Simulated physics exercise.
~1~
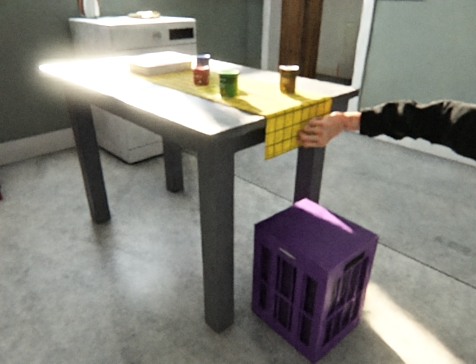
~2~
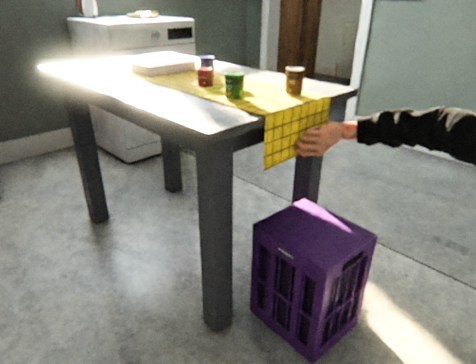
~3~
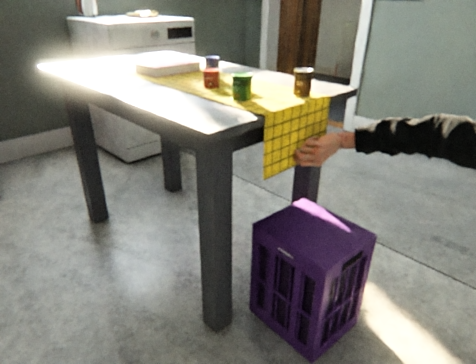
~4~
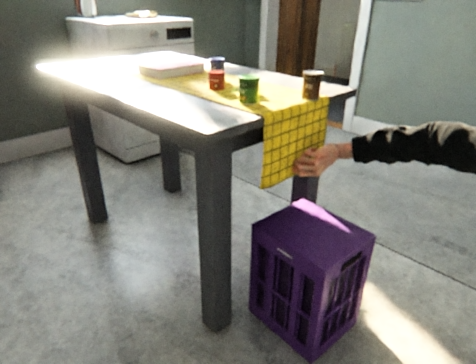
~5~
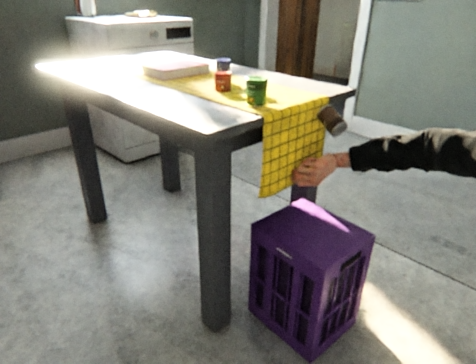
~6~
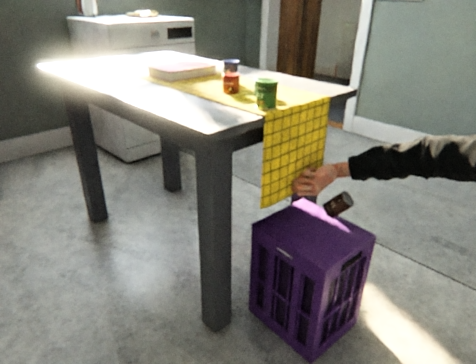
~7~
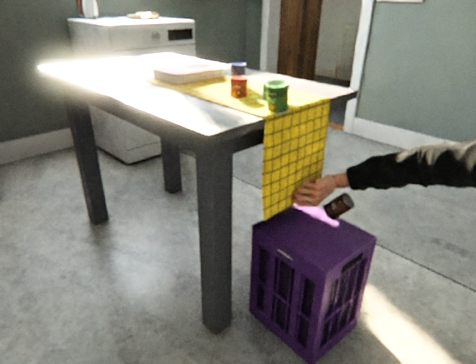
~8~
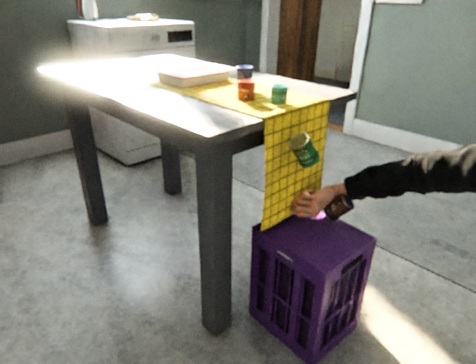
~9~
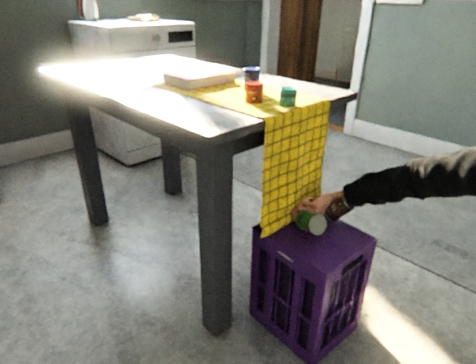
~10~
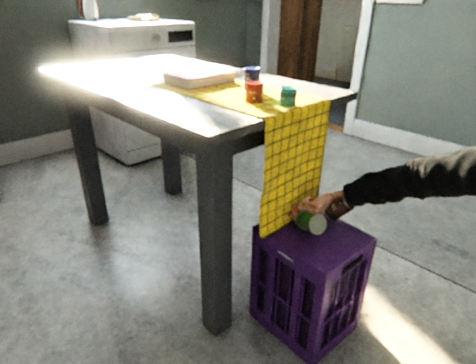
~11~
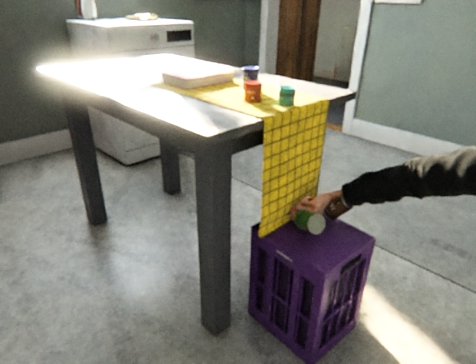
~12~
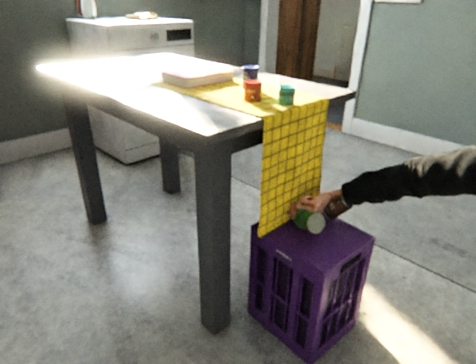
In a sunlit room with a pale grey floor, seen from slightly above, a grey table holds a yellow checked cloth, with a white book-like slab and small pots and cans on top. A purple crate stands below the right end, and a hand reaches in from the right to grip the cloth's hanging edge. The hand draws the cloth down, carrying the items rightward. The brown can tips off first and drops to the crate, then the green can follows. The hand stops at the crate, the green can on its side beside it, while the slab and small pots remain on the table.
